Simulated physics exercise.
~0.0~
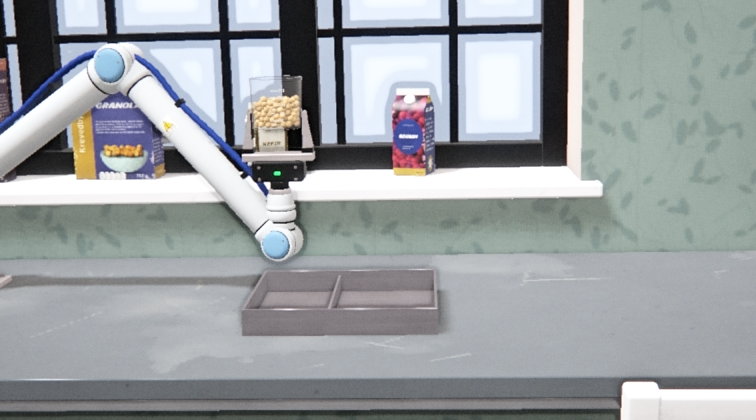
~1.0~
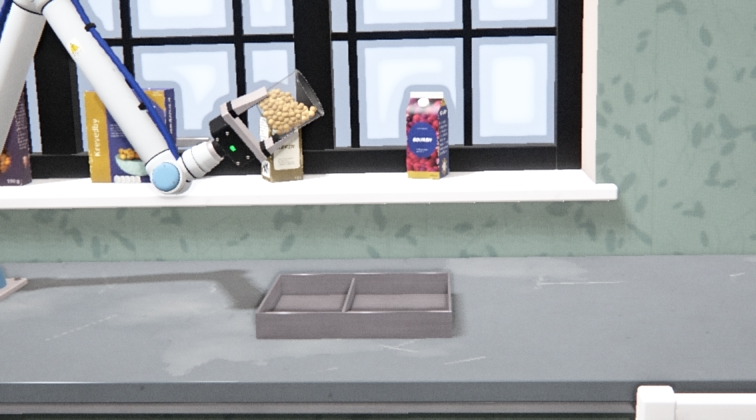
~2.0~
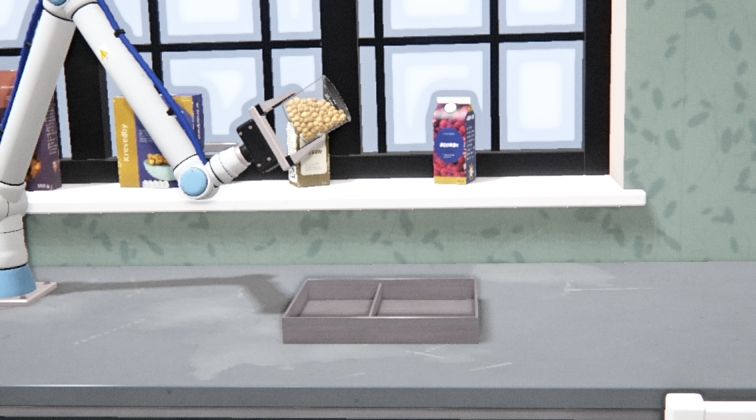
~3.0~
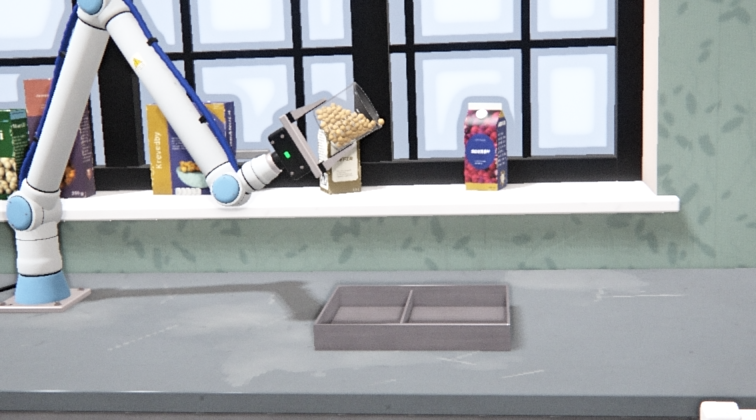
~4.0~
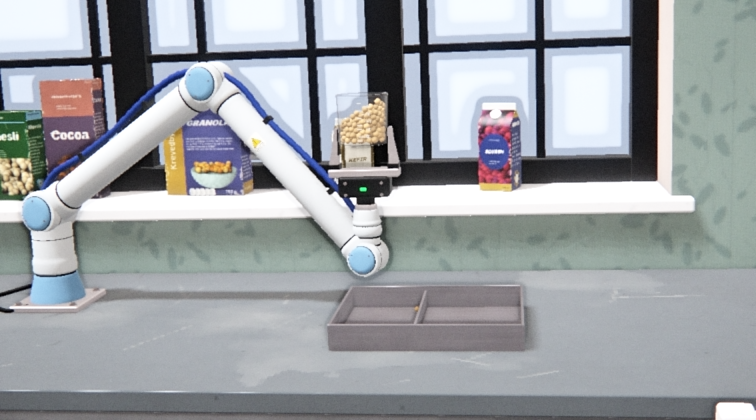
A grey kitchen counter stands below a black-framed window and patterned green wall, seen from the front and slightly above. A white robot arm with blue joints holds a clear beaker of pale chickpeas above a low, grey-brown divided tray, with food boxes and a purple-and-white carton on the white sill. The arm swings the beaker left and tips it steeply to the right. It holds that tilt while the chickpeas shift towards the rim. Finally, the arm brings the beaker upright, still holding nearly all its chickpeas, with a single one in the tray's left part.
